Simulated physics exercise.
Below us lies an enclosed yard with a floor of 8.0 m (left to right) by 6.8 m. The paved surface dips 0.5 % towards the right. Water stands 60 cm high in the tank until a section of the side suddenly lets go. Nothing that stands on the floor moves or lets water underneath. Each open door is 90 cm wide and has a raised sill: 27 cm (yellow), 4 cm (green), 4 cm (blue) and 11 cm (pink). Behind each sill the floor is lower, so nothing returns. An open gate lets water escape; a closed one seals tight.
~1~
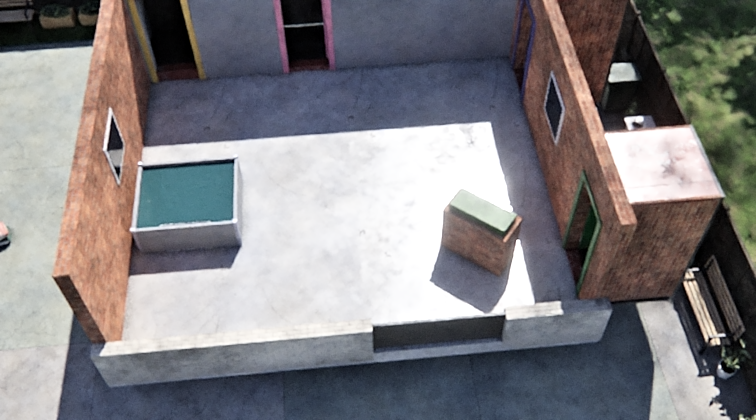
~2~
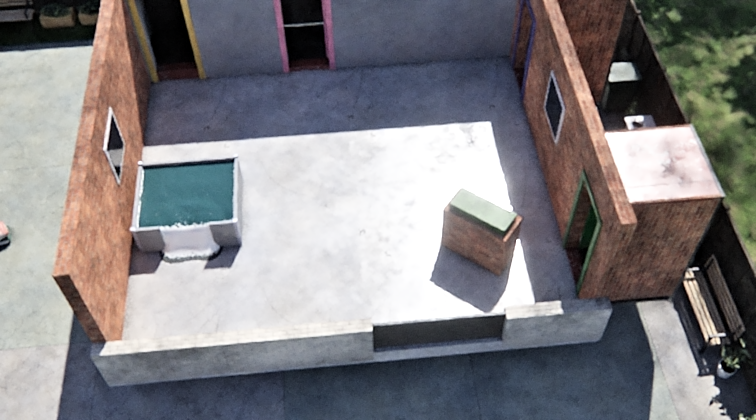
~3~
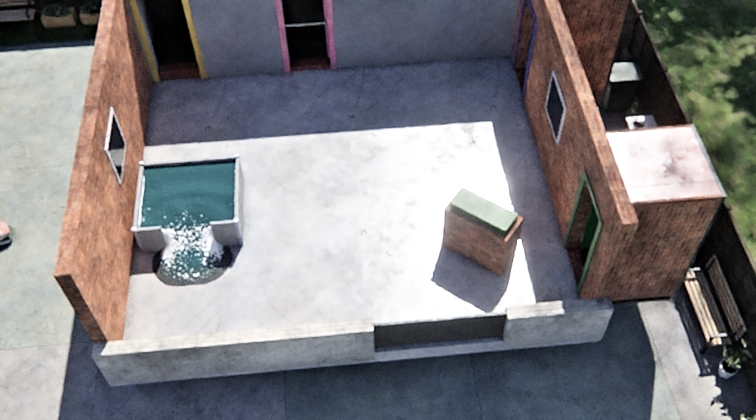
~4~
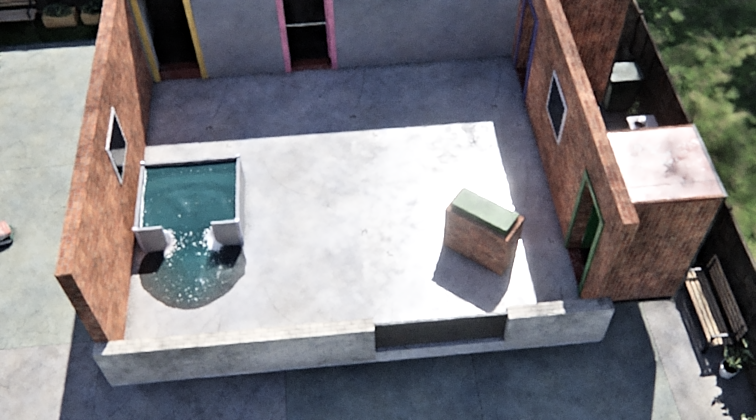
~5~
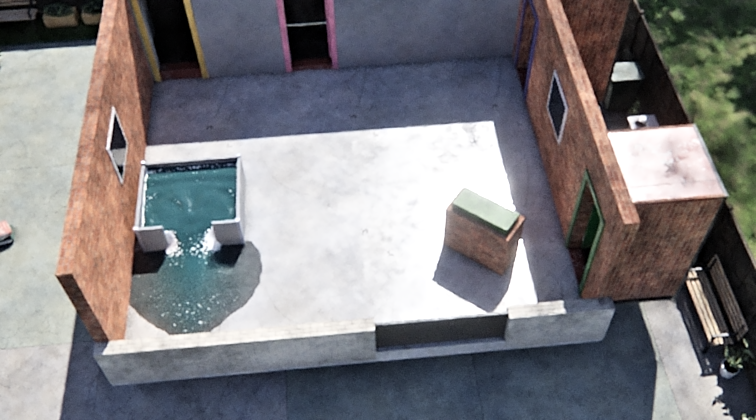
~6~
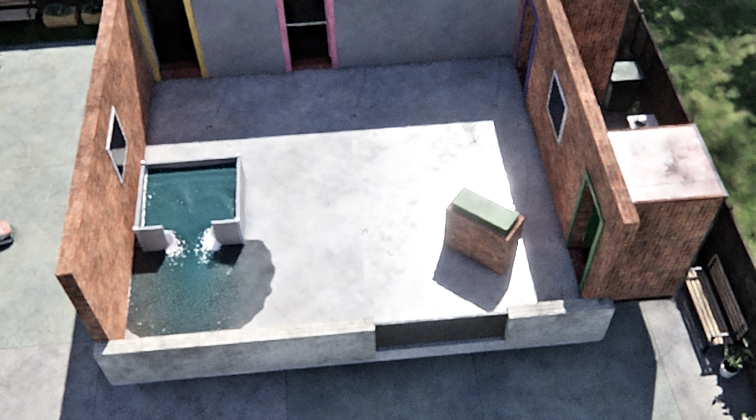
In a walled yard, water bursts through the tank's front and spreads across the pale floor.
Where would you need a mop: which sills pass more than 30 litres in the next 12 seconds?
Door by door: At the yellow door it stays under the limit; at the green door it exceeds the limit; at the blue door it stays under the limit; at the pink door it does not reach the limit.
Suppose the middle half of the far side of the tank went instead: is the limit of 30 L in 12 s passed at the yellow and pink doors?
Then: Yellow below, pink under.
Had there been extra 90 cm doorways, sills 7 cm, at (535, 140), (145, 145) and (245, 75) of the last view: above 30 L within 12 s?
In that order: Not over, below, below.
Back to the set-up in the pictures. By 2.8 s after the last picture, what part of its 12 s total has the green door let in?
About 0 per cent.
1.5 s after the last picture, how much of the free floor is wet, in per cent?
Near 15 per cent is wet.
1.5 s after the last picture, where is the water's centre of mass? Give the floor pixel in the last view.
At about (204, 267).
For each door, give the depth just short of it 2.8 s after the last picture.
Depths in cm: Yellow 0, green 0, blue 0, pink 0.
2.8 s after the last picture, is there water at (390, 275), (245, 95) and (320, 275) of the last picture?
In that order: Under water, not reached, flooded.
Then, 0.7 s after the last picture water covers 10 % of the floor and is deepest (42 cm) near (123, 361); yellow door not reached, green door not reached, blue door not reached, pink door not reached.
Then, 1.5 s after the last picture water covers 15 % of the floor and is deepest (28 cm) near (134, 360); yellow door not reached, green door not reached, blue door not reached, pink door not reached.
Then, 2.8 s after the last picture water covers 25 % of the floor and is deepest (18 cm) near (190, 318); yellow door not reached, green door not reached, blue door not reached, pink door not reached.
Then, 6.3 s after the last picture water covers 50 % of the floor and is deepest (15 cm) near (577, 321); yellow door 2 cm at the sill, 0 L in, green door 9 cm at the sill, 42 L in, blue door not reached, pink door not reached.
Then, 11.3 s after the last picture water covers 65 % of the floor and is deepest (8 cm) near (516, 71); yellow door 1 cm at the sill, 0 L in, green door 7 cm at the sill, 97 L in, blue door 6 cm at the sill, 1 L in, pink door not reached.
